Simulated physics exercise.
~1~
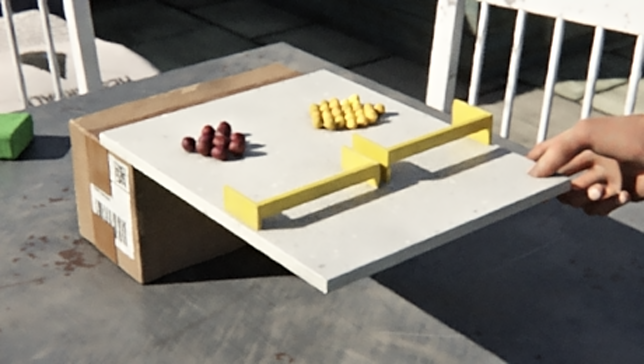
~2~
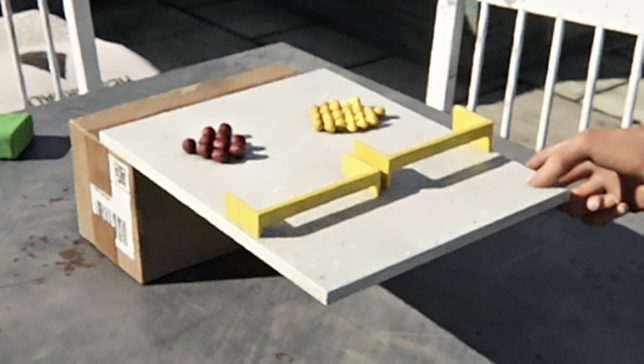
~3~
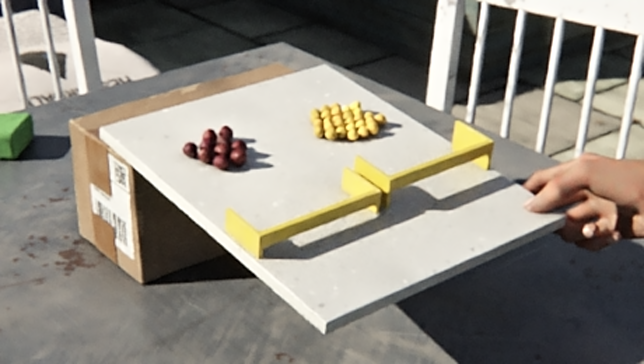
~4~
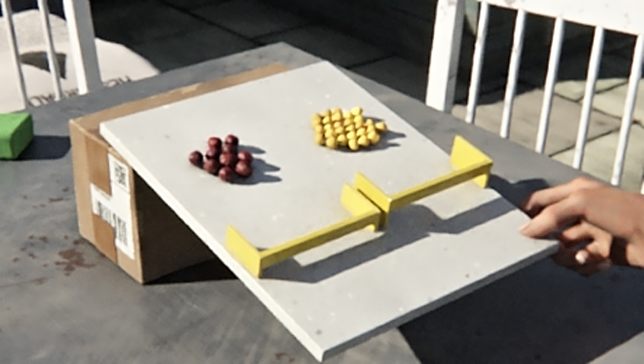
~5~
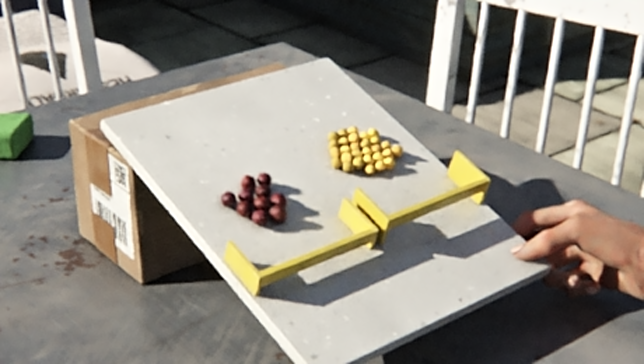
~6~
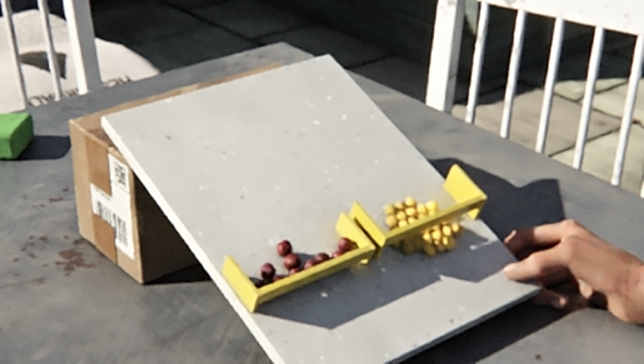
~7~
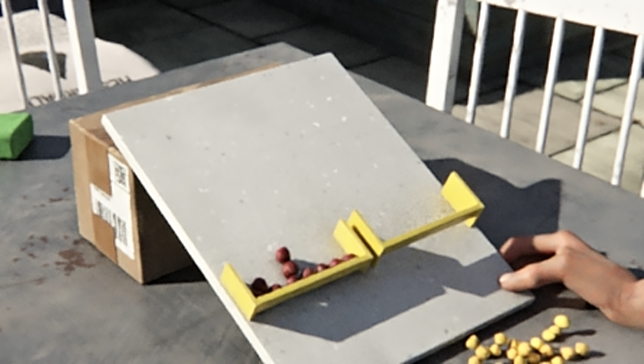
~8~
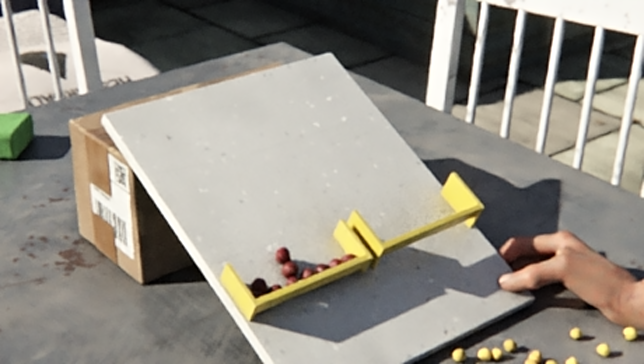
At first, a pale board rests with one end on a cardboard box while a hand holds the other end, with a cluster of dark red balls and a cluster of yellow balls sitting above two yellow gates. The hand gradually lowers its end, and the board tilts more steeply. Both clusters begin to slide and roll down toward the gates. The red balls gather behind the front gate, while the yellow ones pass the back gate. The yellow balls spill onto the gray table near the hand and spread out, leaving the red ones held on the sloping board.
